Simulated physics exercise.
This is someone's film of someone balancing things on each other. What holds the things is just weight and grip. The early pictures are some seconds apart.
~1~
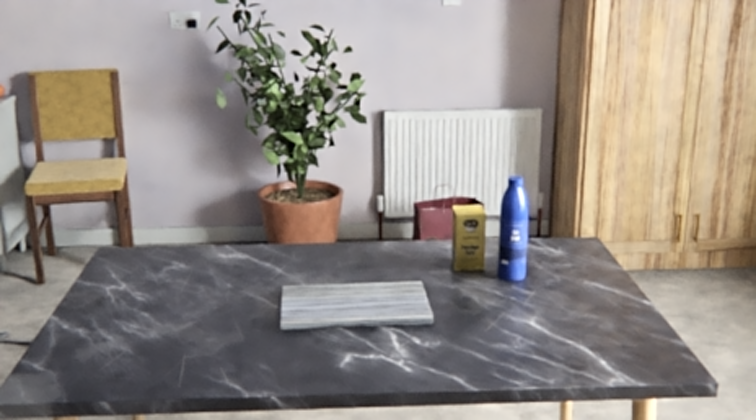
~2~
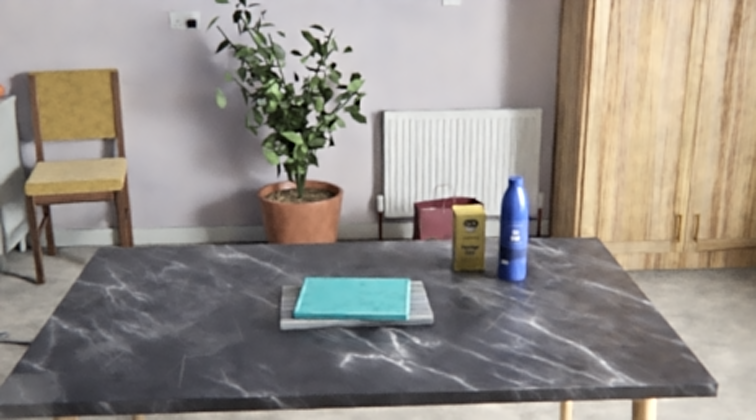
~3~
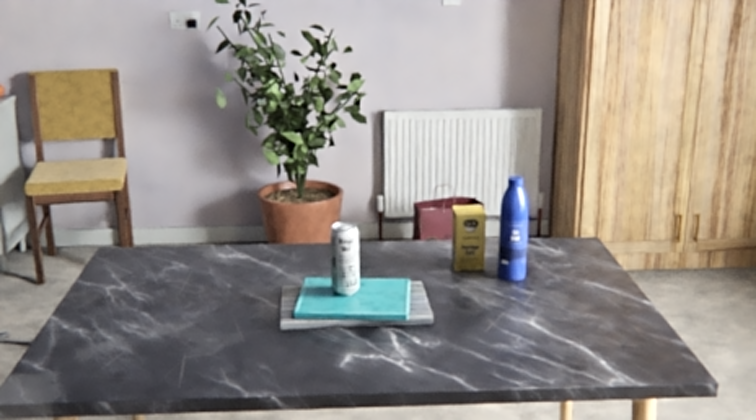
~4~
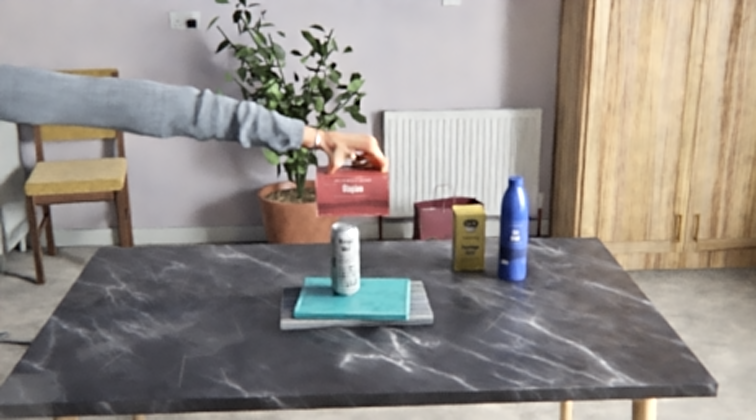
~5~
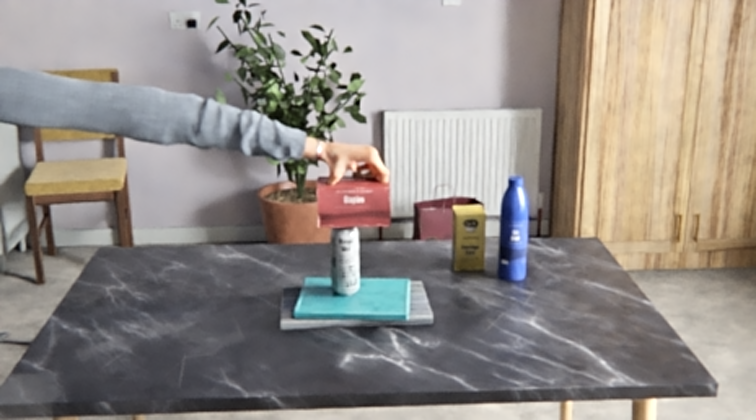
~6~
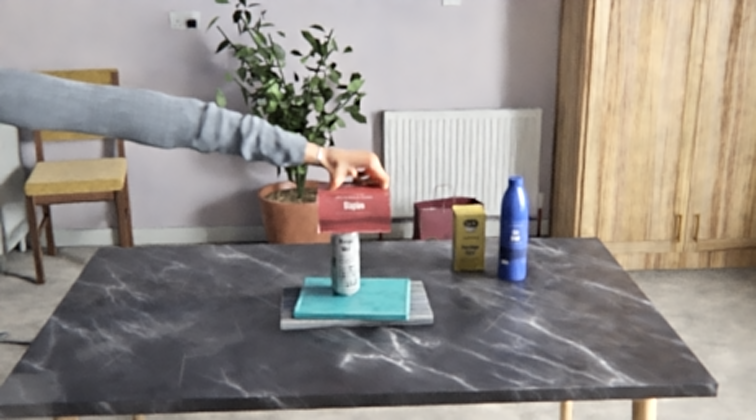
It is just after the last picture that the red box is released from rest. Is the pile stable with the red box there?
None of it tumbles.
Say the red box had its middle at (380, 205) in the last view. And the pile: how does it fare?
In the end the pile crashes down.
Then, 1.00 s past the last view, nothing moves.
Then, 2.20 s past the last view, red box resting near (354, 207).
Finally, all 6 still in place. Final places as the last picture's camera would see them, red box near (354, 207). The pile stays up.
